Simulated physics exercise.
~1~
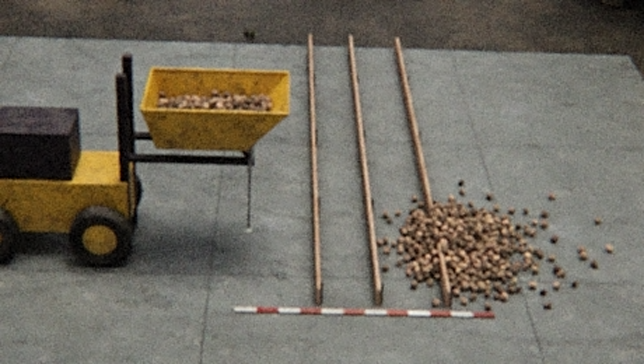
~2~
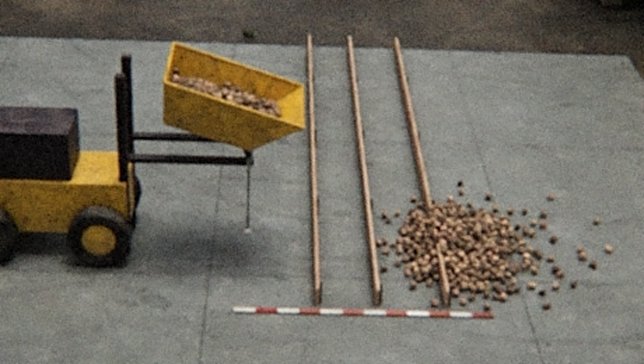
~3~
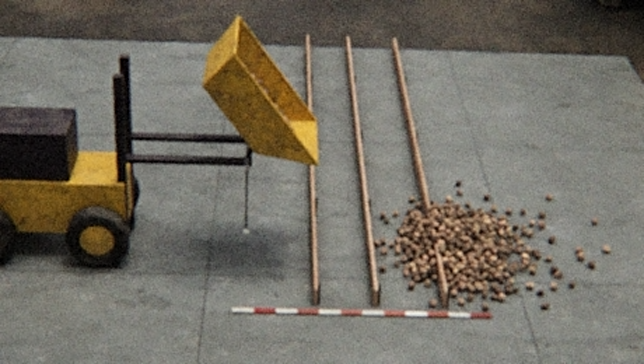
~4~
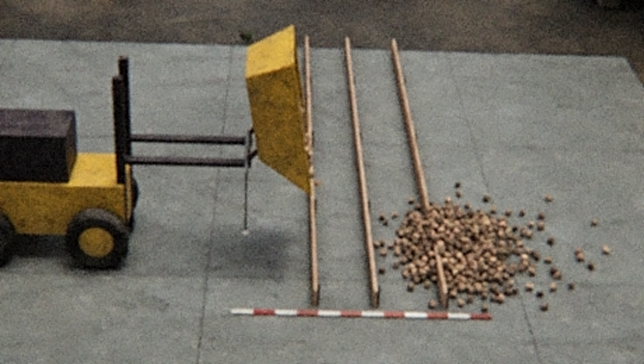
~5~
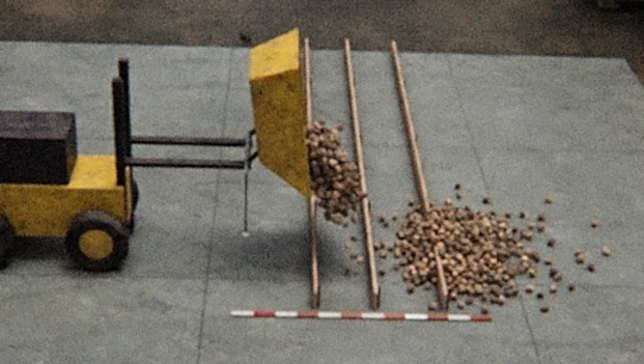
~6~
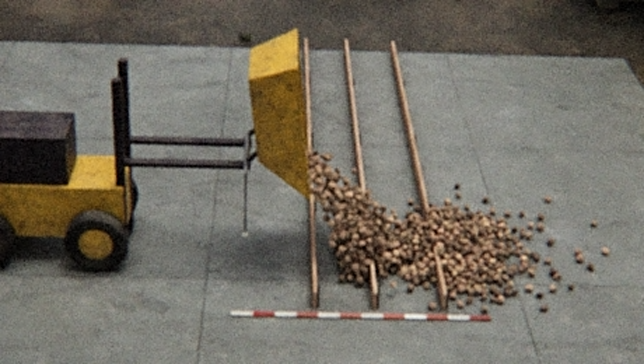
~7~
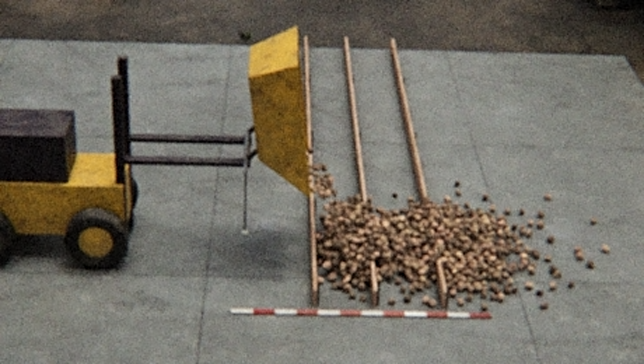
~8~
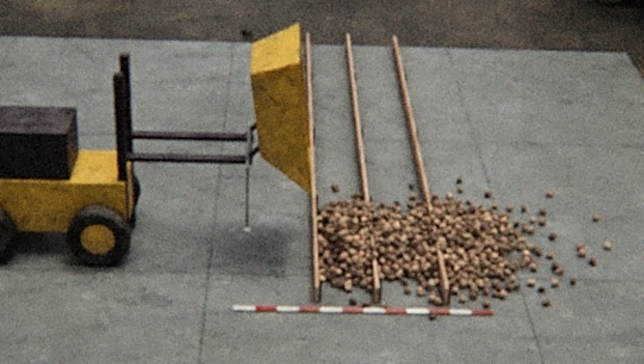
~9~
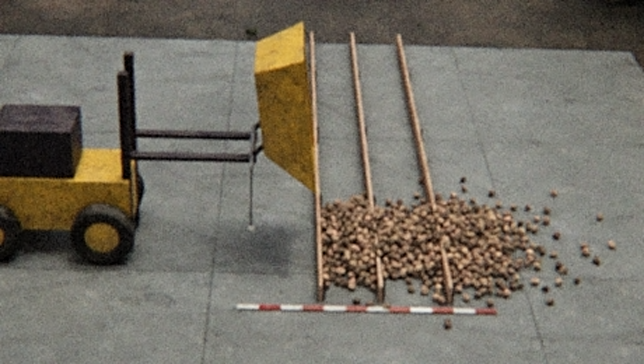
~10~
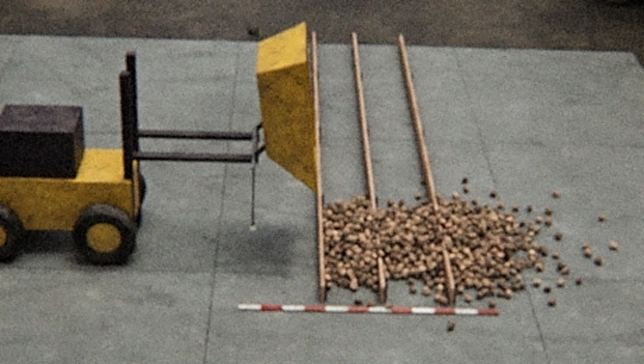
A yellow toy forklift on the left tipped its raised skip of small brown stones steeply to the right, and they poured out across the three wooden boards, merging with the earlier heap, while the emptied skip stayed tilted.
